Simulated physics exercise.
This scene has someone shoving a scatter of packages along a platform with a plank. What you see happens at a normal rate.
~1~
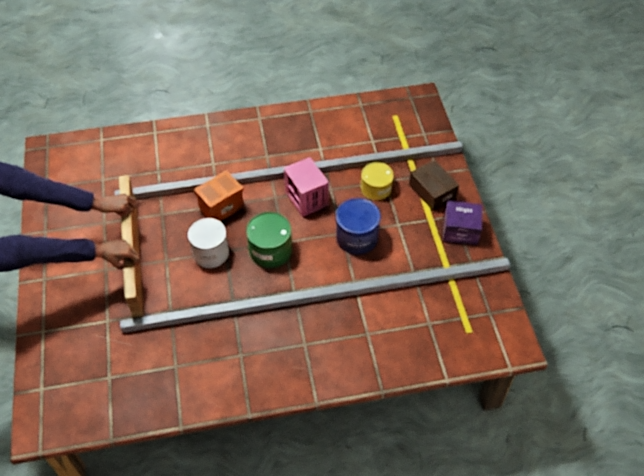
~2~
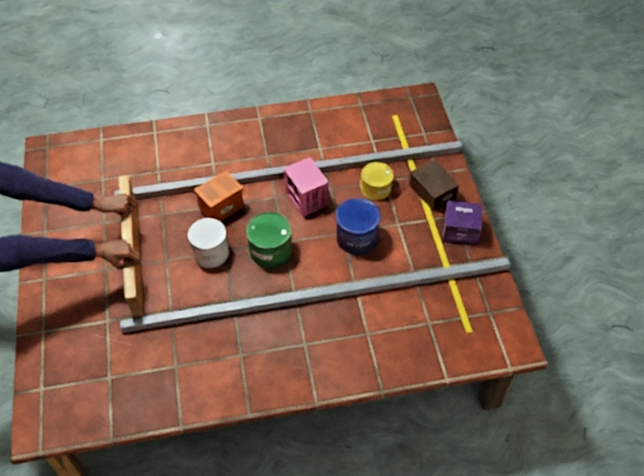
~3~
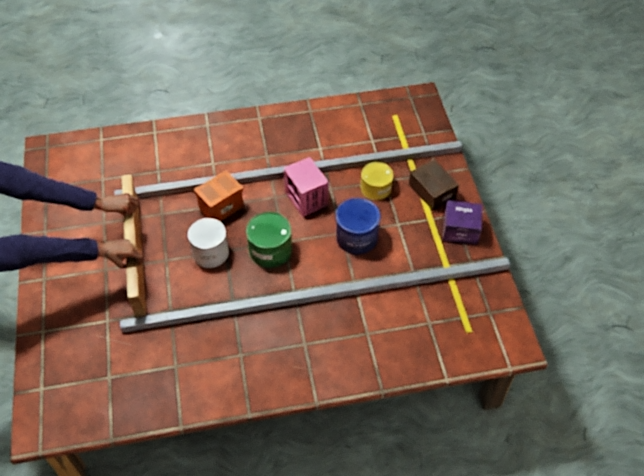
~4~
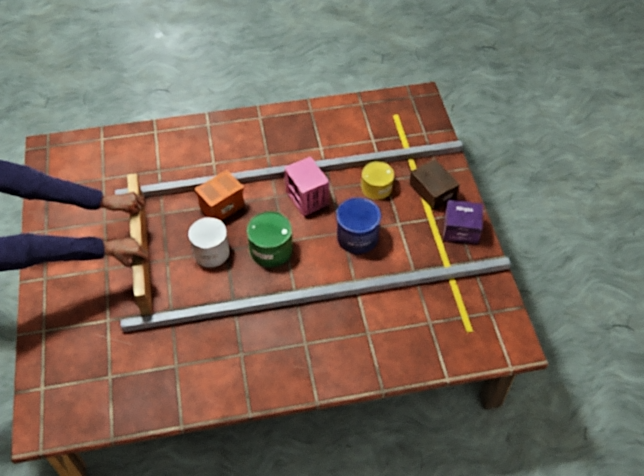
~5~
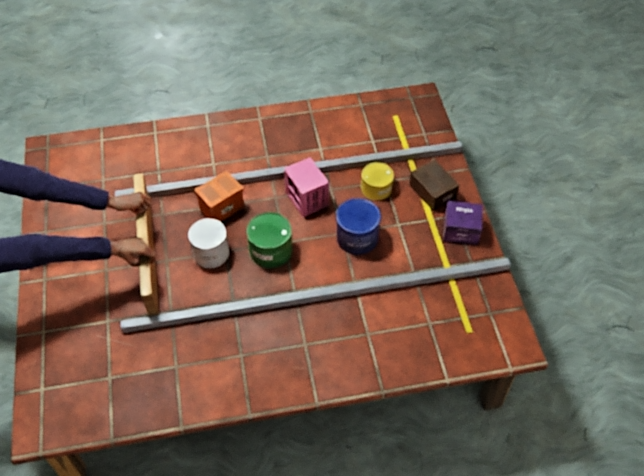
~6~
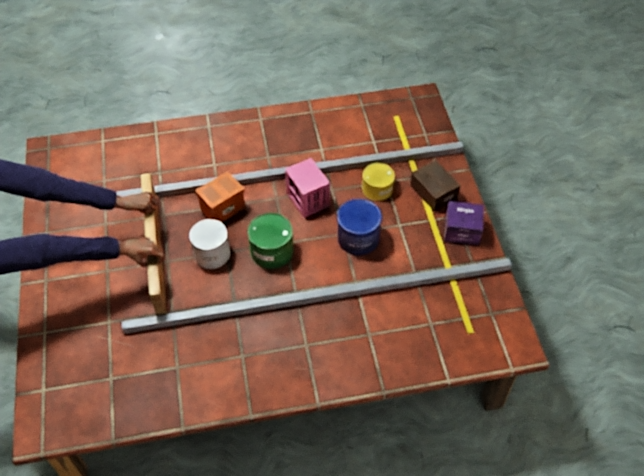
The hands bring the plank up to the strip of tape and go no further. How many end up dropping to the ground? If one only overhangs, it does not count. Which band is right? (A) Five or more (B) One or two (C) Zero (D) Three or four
The answer is D.
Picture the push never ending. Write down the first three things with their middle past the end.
Order: Purple box, brown tote, yellow canister.
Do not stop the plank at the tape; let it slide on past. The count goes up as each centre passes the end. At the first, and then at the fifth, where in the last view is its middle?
First around (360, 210), then around (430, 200).
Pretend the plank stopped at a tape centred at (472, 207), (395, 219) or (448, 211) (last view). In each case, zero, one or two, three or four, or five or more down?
Result per tape, in order - at least five / either one or two / 5 or more.
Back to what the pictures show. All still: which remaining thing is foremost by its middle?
It's the pink crate.
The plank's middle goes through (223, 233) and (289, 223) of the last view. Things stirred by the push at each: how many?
3 at one spot and 5 at the other.
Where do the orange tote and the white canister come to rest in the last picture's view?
Final positions - orange tote around (440, 175), white canister around (449, 205).
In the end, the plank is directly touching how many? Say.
Tally at the end: 3.
A little later, none off yet; purple box at rest near (464, 223); brown tote at rest near (435, 186); yellow canister at rest near (378, 182).
Next, none off yet; purple box at rest near (464, 223); brown tote at rest near (435, 186); yellow canister shifted a little near (388, 180).
Later still, none off yet; purple box tilted well over near (510, 227); brown tote shifted about its own width near (476, 189); yellow canister shifted well along near (452, 170).
When it is over, the number that fall off is three or four; down, blue pail, yellow canister, brown tote and purple box.
